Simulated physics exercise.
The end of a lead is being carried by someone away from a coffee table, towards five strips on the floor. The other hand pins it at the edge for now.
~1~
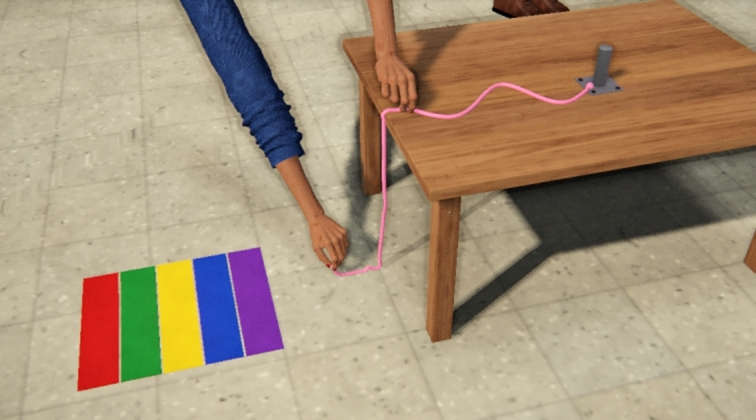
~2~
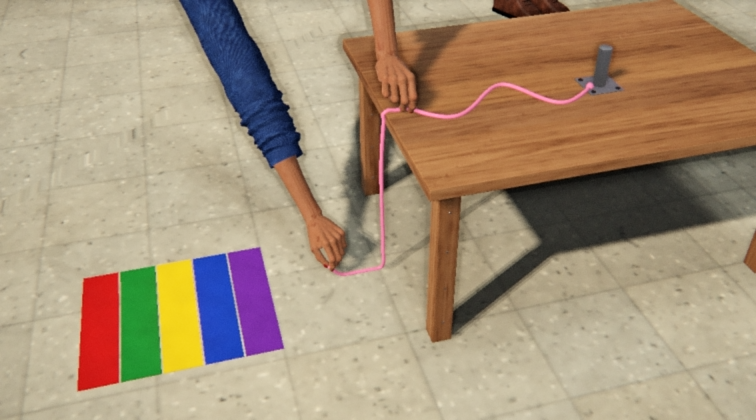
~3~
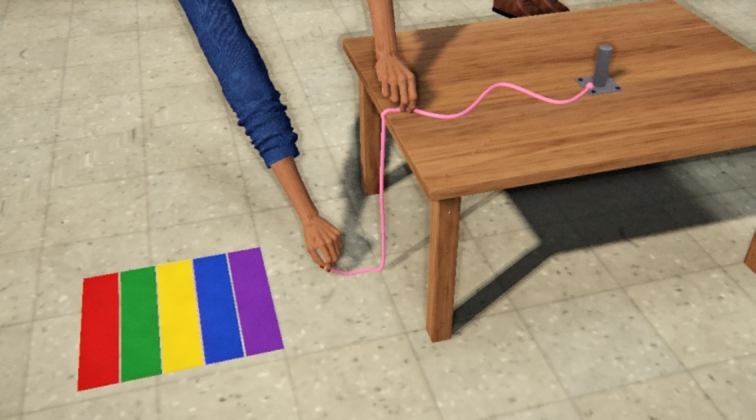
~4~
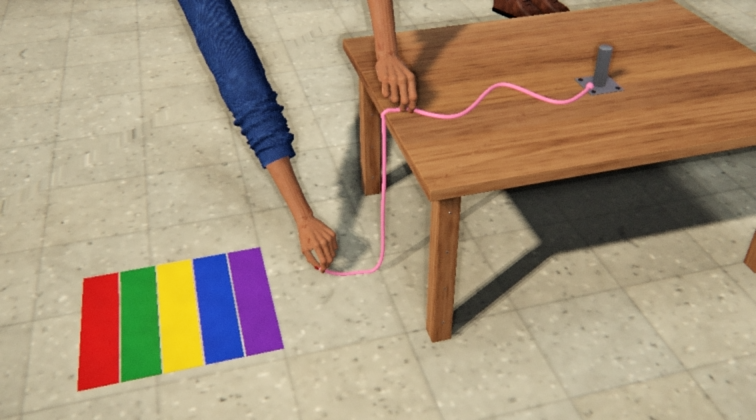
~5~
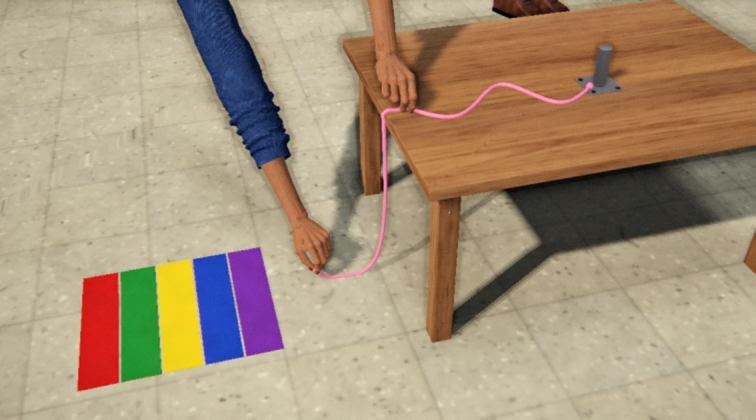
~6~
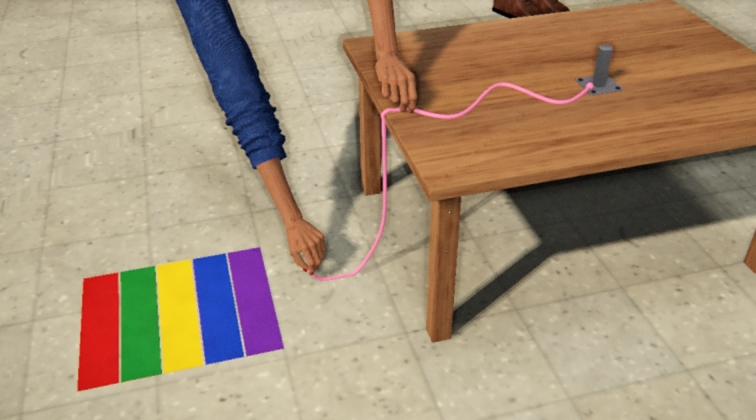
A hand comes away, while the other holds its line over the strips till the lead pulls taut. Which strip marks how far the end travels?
The green strip.
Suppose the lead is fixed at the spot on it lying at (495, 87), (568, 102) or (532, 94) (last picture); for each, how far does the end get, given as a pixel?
They end up at (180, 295), (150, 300) and (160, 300).
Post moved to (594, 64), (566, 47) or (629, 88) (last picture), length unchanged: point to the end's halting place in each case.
Around (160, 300), then (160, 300), then (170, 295).
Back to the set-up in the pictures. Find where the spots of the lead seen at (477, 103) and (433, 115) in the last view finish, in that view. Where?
(431, 106) for the first, (377, 121) for the second.
Early on, end near (196, 292); over blue.
Midway, end near (159, 299); over yellow.
At the end of the slack, end near (137, 303); over green. The end stops over the green strip.
